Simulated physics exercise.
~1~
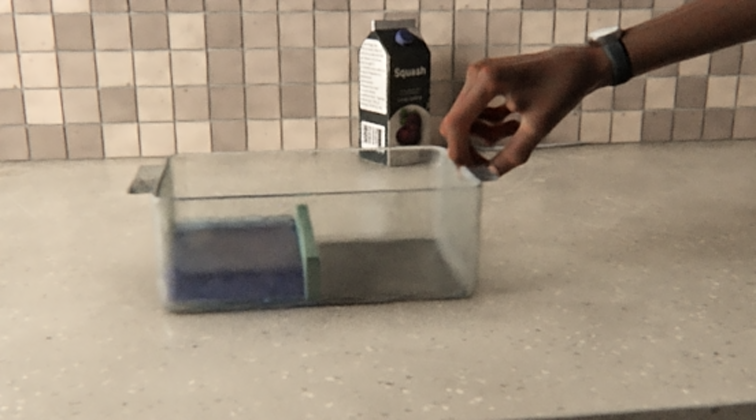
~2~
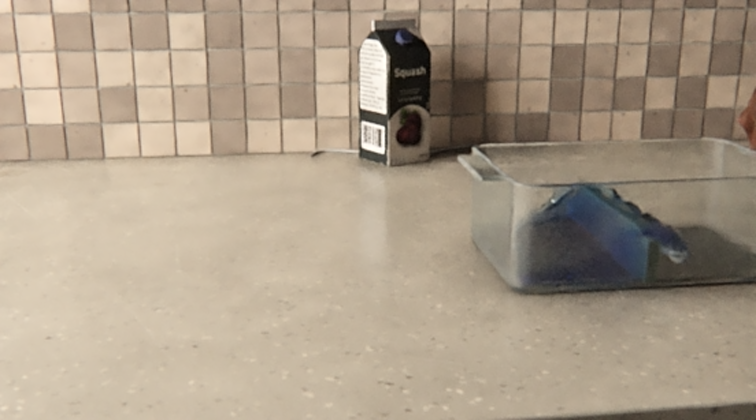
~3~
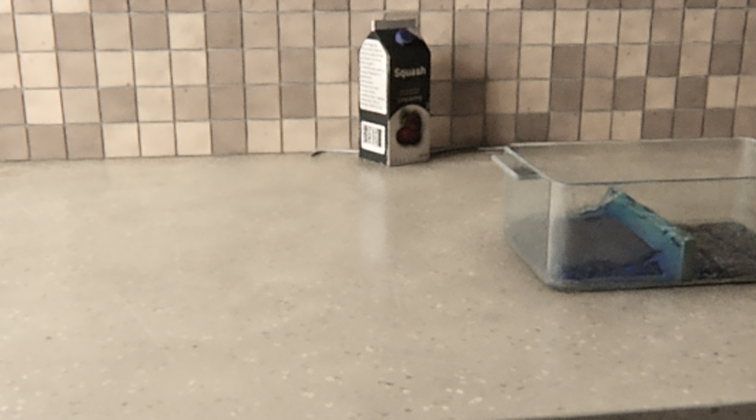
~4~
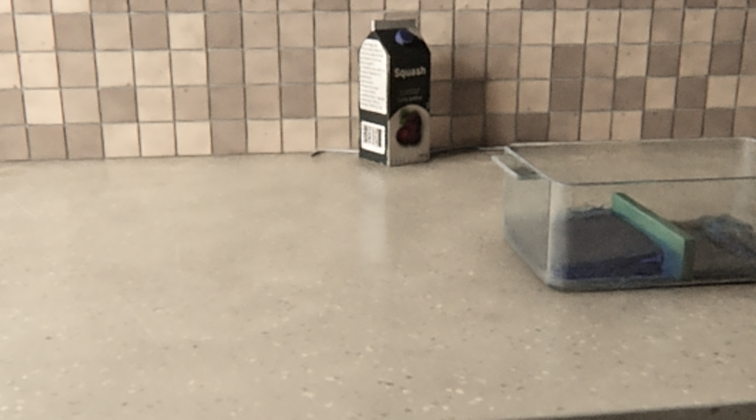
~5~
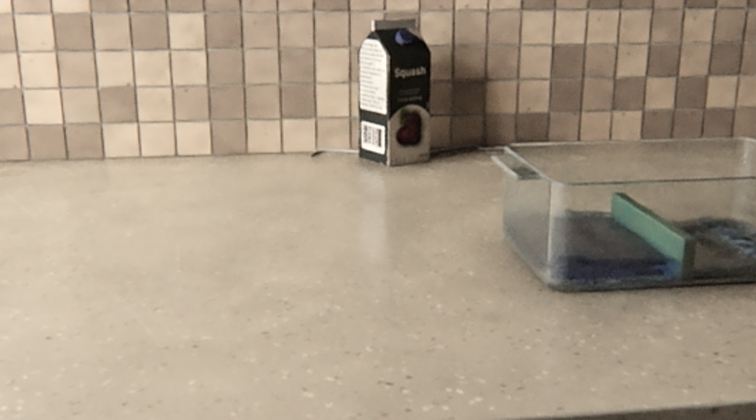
A hand with a dark wristband grips the right end of a clear oblong tub on a pale speckled counter, seen from the front by a still camera. A low green wall splits the tub, with blue water on the left and none on the right, while a dark squash carton stands behind against beige and brown tiles. The hand pulls the tub right, partly out of view, and the water surges up and over the wall. The tub stops and the splashing settles, leaving most water on the left and some on the right.
